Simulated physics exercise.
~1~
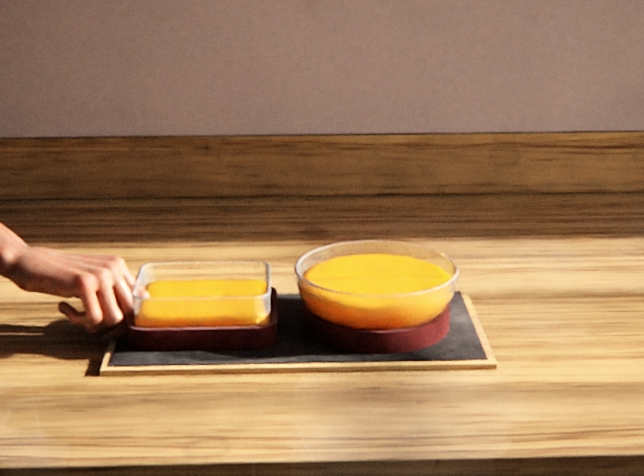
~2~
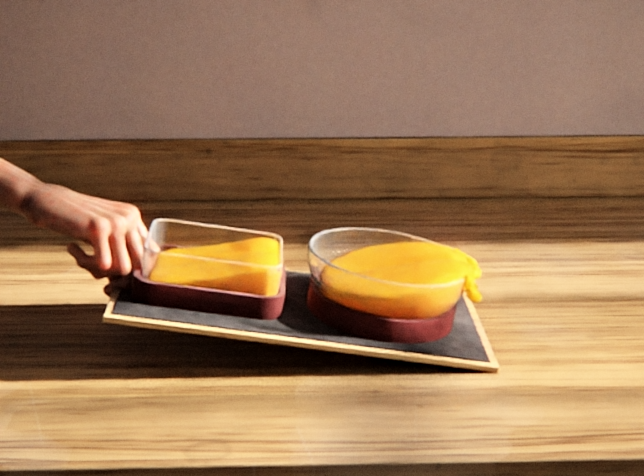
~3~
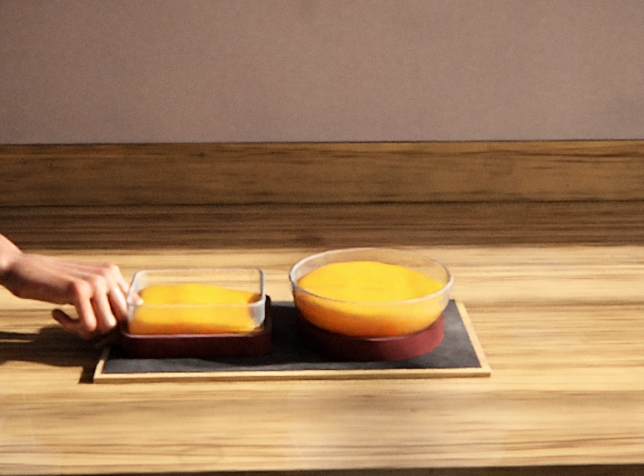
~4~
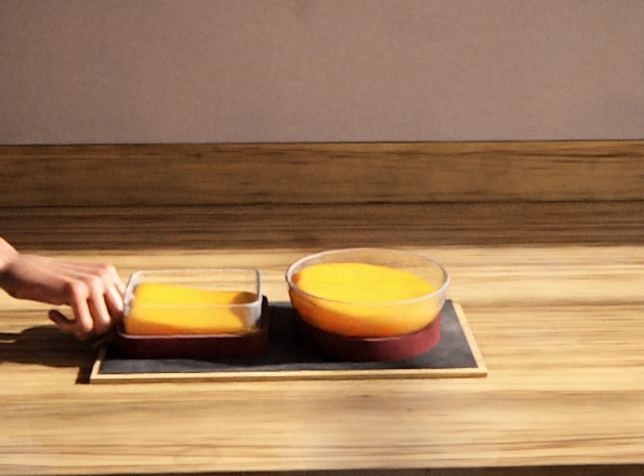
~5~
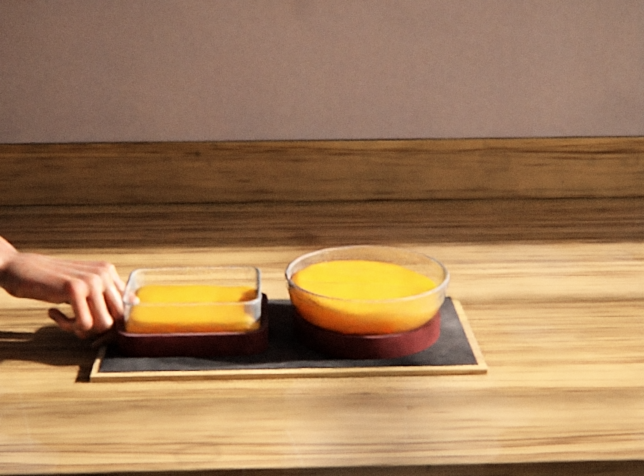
On a wooden worktop, a hand tilted up the left end of a tray holding a food box and a round bowl of orange-yellow juice; the bowl slopped over its right rim, then the tray was lowered and the juice settled nearly level.
